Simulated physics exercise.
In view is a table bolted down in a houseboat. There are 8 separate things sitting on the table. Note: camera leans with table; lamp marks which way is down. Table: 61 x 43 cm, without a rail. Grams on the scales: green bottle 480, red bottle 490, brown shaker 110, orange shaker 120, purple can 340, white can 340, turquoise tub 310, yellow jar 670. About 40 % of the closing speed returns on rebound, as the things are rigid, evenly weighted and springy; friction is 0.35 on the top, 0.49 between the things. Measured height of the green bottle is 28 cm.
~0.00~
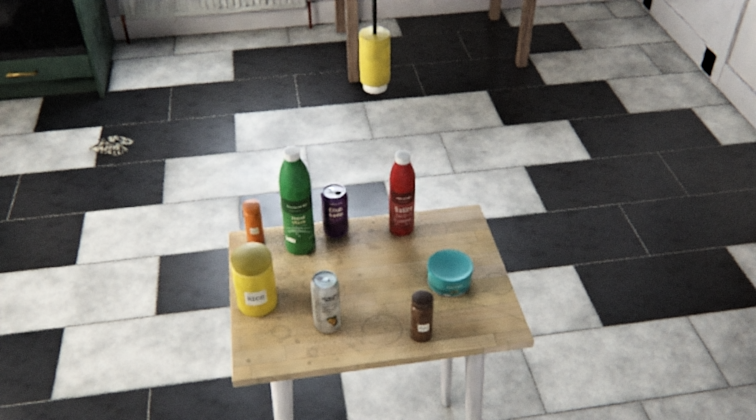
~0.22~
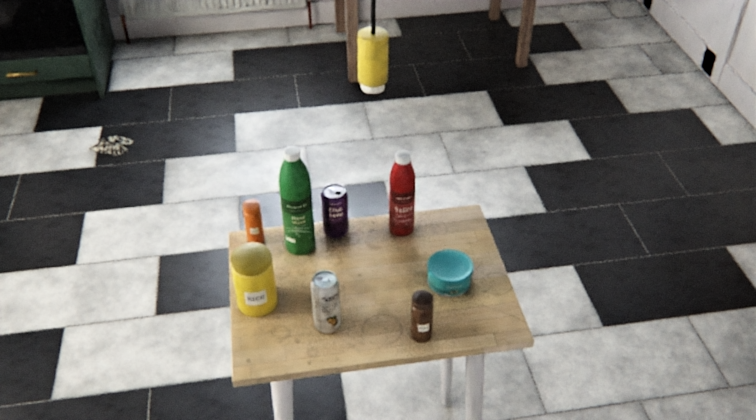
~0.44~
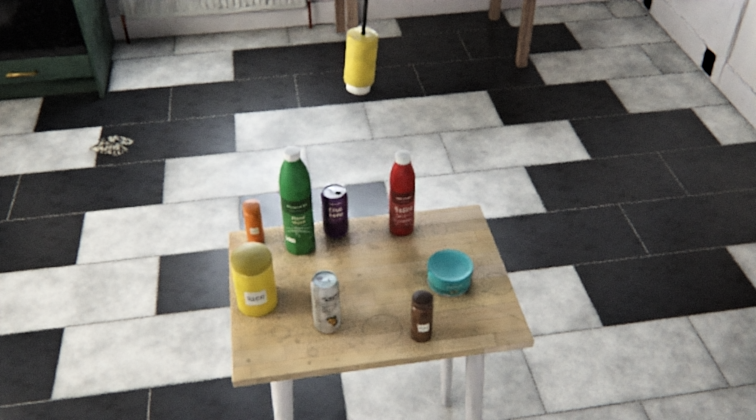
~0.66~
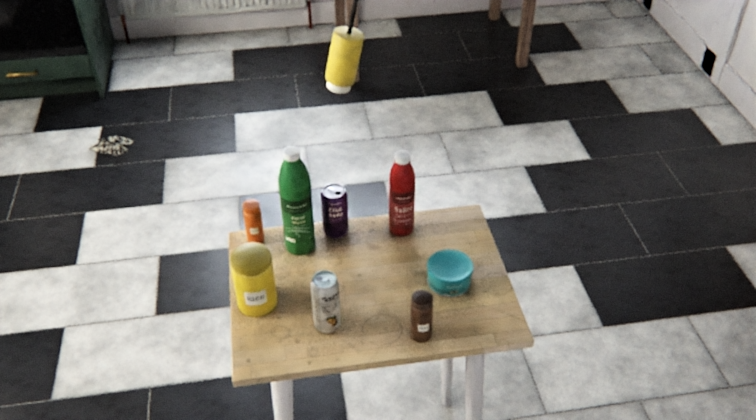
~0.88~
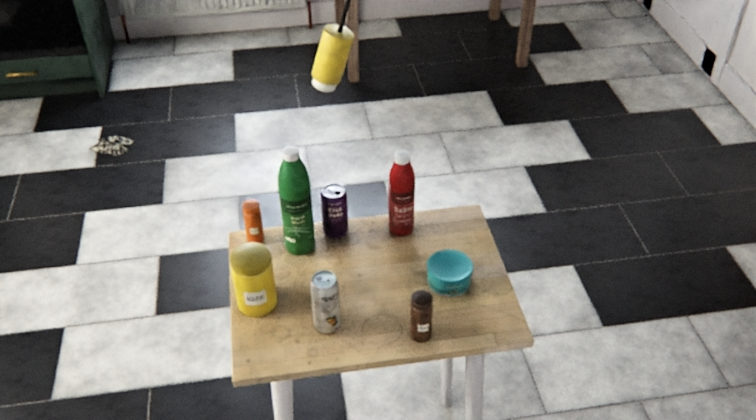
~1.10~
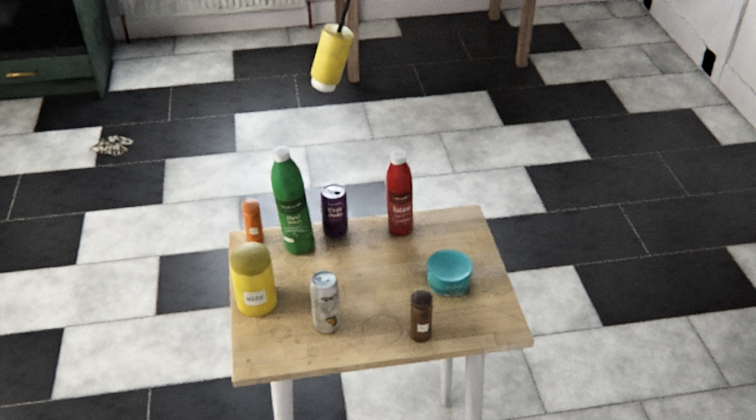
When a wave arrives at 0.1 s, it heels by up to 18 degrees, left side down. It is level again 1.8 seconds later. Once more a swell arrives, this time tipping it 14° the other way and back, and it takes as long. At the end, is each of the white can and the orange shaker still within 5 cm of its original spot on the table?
The white can is; the orange shaker is not.
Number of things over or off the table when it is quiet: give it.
That gives 4.
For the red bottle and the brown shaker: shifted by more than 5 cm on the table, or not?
Red bottle: Is displaced. Brown shaker: Remains in place.
Around 1.80 s, boat level; green bottle and orange shaker now off the table; red bottle on its side; purple can tipped 37° against what carries it.
Around 2.60 s, boat heeled 12°, right side down; purple can now off the table; red bottle on its side.
Around 3.30 s, boat heeled 6°, right side down; red bottle on its side.
Finally (4.2 s), off the table, green bottle, orange shaker and purple can; on their side or leaning hard on the table, red bottle; the other 4 still in place (within 5 cm). Final places as that camera would see them, white can near (327, 304).
